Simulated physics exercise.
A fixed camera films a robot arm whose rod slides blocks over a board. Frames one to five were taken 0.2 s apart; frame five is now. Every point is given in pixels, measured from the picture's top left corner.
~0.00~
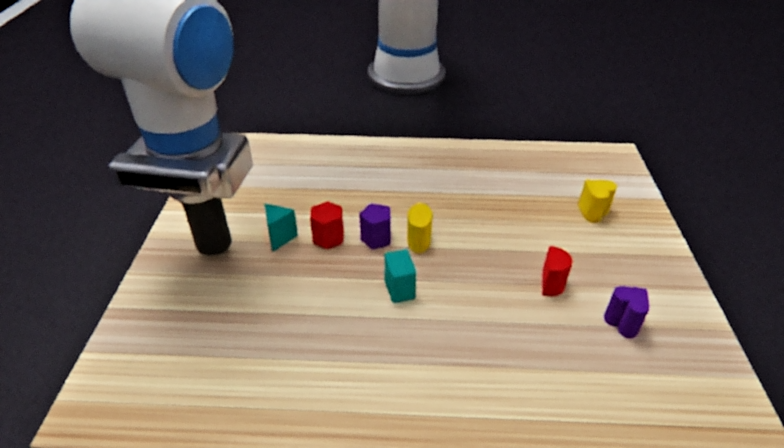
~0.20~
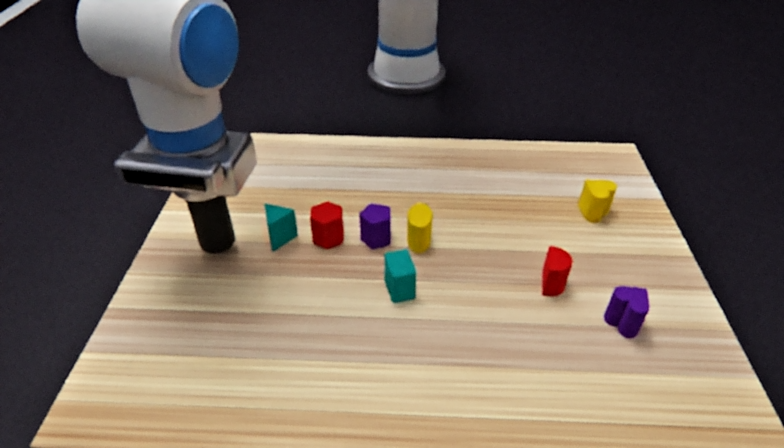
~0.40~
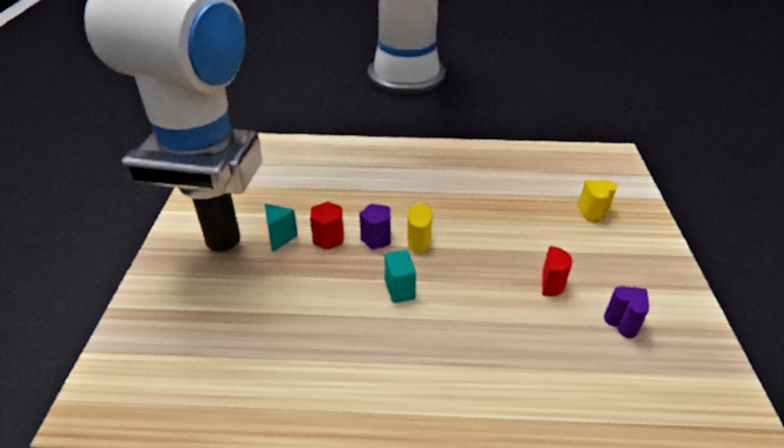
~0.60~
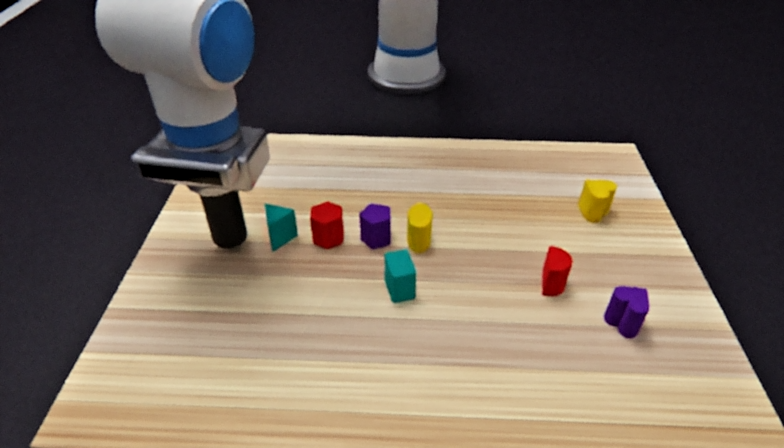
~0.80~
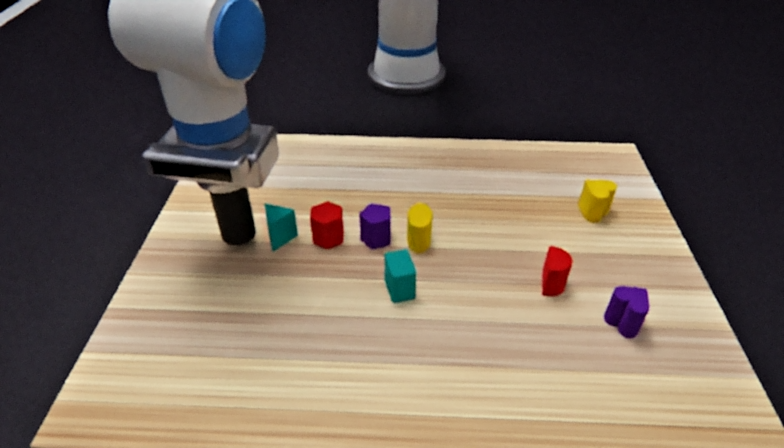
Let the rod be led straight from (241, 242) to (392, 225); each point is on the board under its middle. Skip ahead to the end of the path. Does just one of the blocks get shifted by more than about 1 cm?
Going by the path, no.
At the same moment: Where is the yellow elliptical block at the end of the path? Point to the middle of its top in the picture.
Pixel (449, 221).
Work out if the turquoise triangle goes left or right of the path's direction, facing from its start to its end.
My answer: Left.
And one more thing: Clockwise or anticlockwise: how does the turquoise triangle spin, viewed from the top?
Seen from overhead, it turns anticlockwise.
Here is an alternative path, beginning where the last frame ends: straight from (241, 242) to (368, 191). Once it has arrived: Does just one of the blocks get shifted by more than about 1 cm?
Short answer: Yes.
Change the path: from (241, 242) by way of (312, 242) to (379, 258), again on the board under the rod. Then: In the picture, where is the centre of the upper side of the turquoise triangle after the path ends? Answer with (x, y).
Pixel (333, 199).
The first path, step by step. One third of the way, rod (293, 228); turquoise triangle (319, 206), turned 15° anticlockwise; red six-sided block (346, 211), turned 45° clockwise.
Two thirds of the way, rod (343, 222); turquoise triangle (365, 192); red six-sided block (377, 209), turned 105° clockwise; purple five-sided block (401, 221); yellow elliptical block (430, 216), turned 20° anticlockwise.
At the end, rod (392, 217); turquoise triangle (392, 183), turned 75° anticlockwise; red six-sided block (422, 209), turned 145° clockwise; purple five-sided block (417, 230), turned 50° clockwise; yellow elliptical block (449, 221), turned 15° anticlockwise.
